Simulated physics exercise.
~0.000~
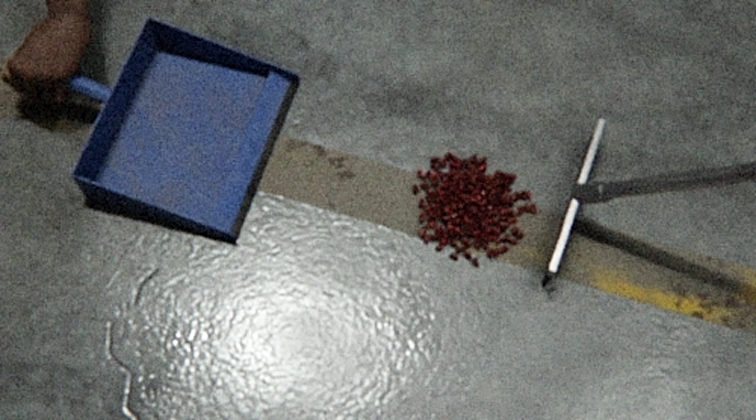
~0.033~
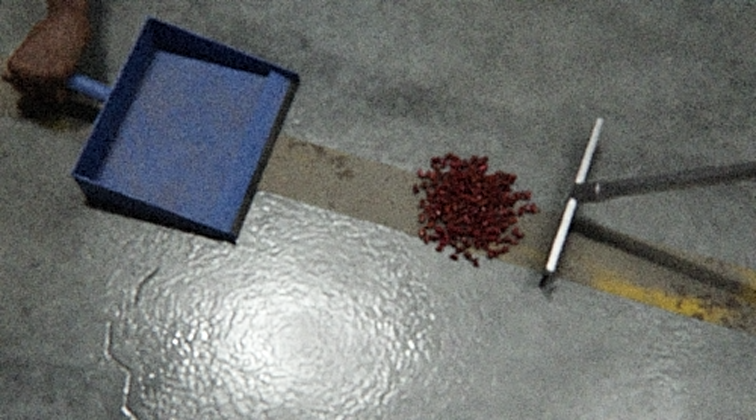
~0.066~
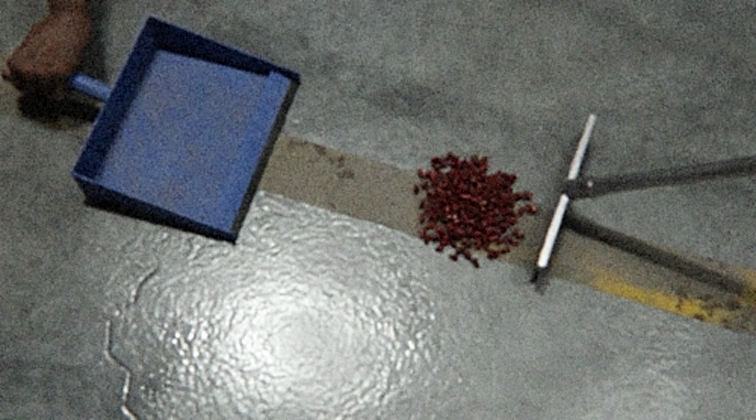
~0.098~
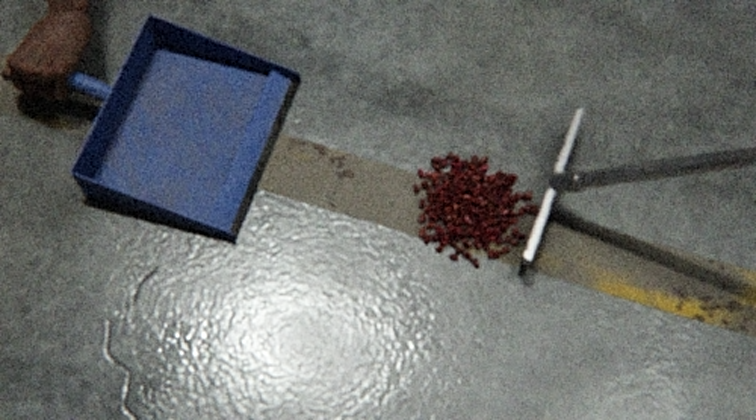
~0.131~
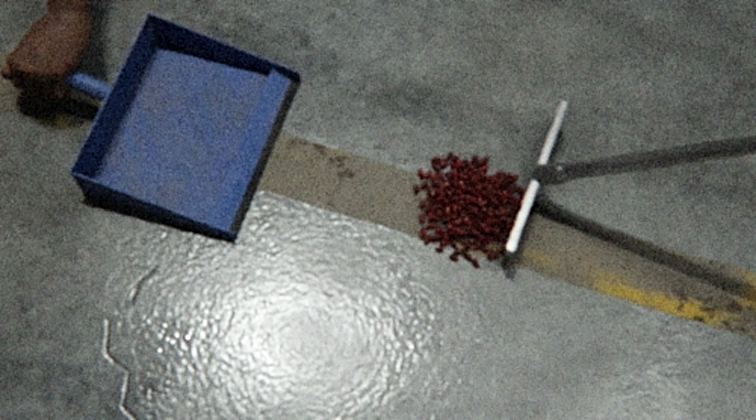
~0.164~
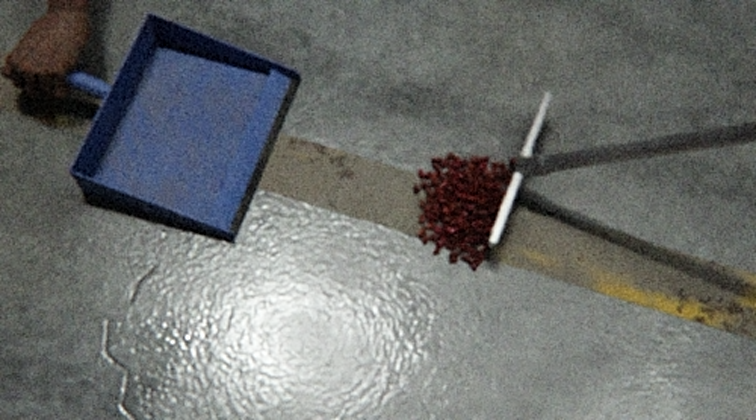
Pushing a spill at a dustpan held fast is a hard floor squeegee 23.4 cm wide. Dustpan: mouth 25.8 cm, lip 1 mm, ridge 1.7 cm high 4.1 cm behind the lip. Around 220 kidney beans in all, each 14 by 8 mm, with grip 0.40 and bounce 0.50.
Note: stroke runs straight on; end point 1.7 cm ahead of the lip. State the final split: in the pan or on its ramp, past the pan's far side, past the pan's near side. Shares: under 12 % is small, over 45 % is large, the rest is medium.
Pan: A medium share; far side: A medium share; near side: A small share.
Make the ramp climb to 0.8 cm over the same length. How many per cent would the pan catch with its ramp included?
40 per cent.
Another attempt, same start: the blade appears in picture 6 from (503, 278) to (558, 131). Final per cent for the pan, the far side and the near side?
That ends as pan 20, far 5, and near 15.
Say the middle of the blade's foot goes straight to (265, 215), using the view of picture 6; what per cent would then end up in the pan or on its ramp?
Roughly 30 %.
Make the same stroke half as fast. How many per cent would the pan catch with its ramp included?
Then about 30 per cent.
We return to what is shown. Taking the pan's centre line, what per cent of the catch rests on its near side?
About 0 percent of it.
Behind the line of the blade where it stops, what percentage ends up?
Estimate: About 25 %.
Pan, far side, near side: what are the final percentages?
The pan holds 30 per cent at the end, the far side 20 per cent and the near side 5 per cent.
After 0.38 s, middle of the blade 18 cm from the lip; 0 % over the lip, far side 5 %, near side 0 %.
After 0.52 s, middle of the blade 8 cm from the lip; 0 % over the lip, far side 15 %, near side 0 %.
After 0.79 s, middle of the blade 3 cm from the lip; 35 % over the lip, far side 20 %, near side 5 %.
At rest (2.7 s), pan 30 %, far side 20 %, near side 5 %, in front of the lip or behind the blade 45 %.
